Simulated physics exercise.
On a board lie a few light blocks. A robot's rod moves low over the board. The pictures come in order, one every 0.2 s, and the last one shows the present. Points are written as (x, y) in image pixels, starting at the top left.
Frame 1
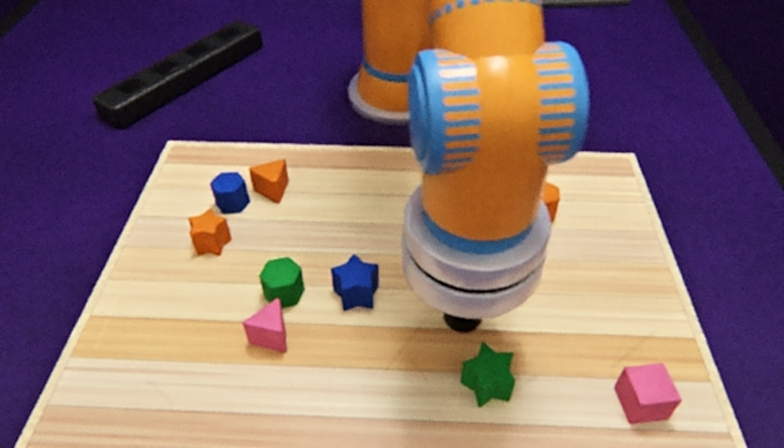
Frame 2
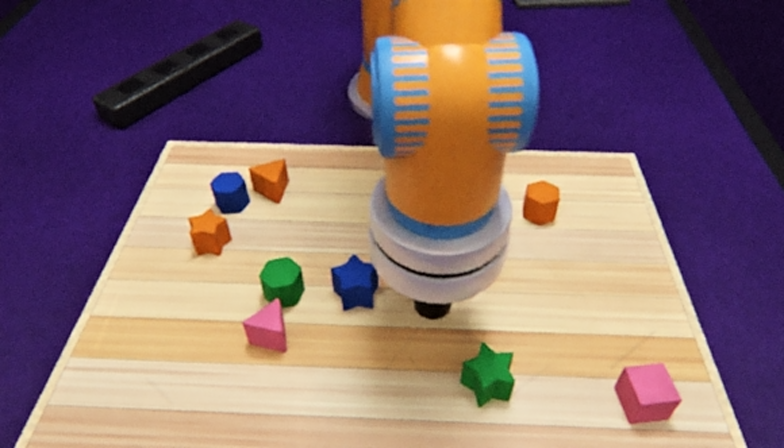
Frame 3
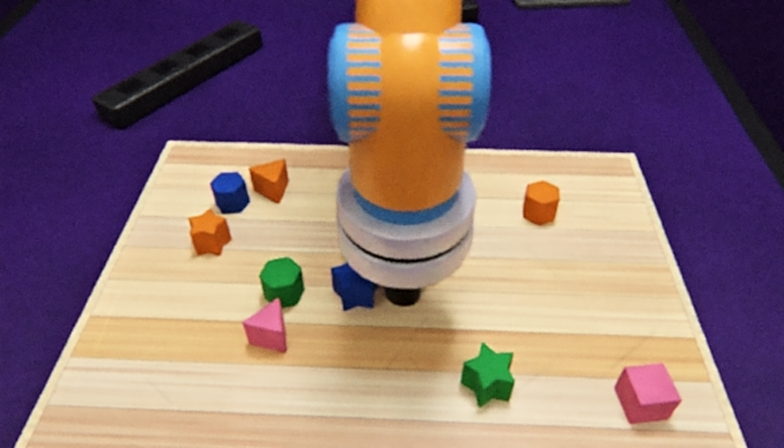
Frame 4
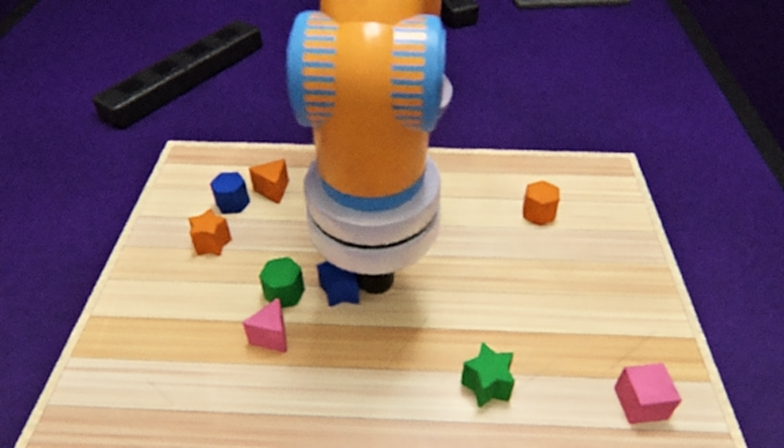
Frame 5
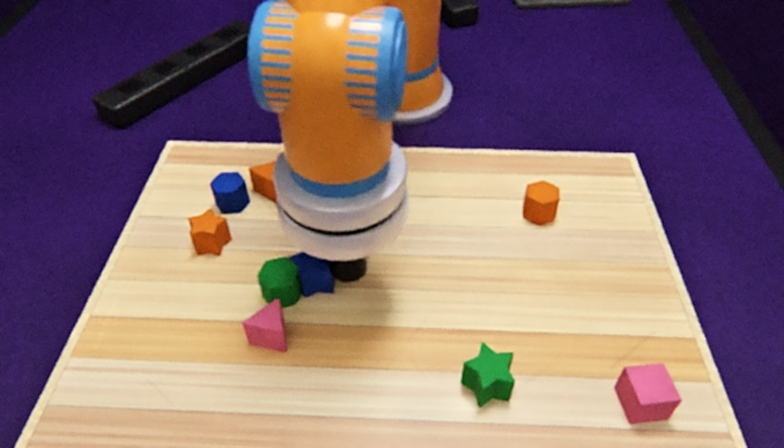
In the video, an orange and blue robot arm moves left over a wooden board of small coloured blocks, its dark rod reaching the blue star and pushing it left until it sits against the green hexagon.
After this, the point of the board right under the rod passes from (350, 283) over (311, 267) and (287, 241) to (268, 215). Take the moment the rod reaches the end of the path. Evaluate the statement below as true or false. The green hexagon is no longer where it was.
Verdict: True.
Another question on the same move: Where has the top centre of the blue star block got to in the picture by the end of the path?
Located at (256, 239).
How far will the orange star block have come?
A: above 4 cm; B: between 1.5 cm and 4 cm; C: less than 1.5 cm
C: Less than 1.5 cm.
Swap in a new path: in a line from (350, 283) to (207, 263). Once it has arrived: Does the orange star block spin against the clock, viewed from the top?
No, I don't think so.
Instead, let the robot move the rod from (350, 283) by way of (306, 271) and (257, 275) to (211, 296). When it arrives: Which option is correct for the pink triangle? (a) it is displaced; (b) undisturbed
Correct choice: B.
On the path given first. One third of the way, rod at (308, 252); green hexagon at (244, 272), turned 55° anticlockwise; blue star block at (270, 245), turned 15° anticlockwise.
Two thirds of the way, rod at (284, 225); green hexagon at (241, 271), turned 60° anticlockwise; blue star block at (257, 239), turned 50° anticlockwise.
At the end, rod at (265, 200); orange star block still; orange triangle still; green hexagon at (241, 271), turned 60° anticlockwise; blue star block at (256, 239), turned 50° anticlockwise.
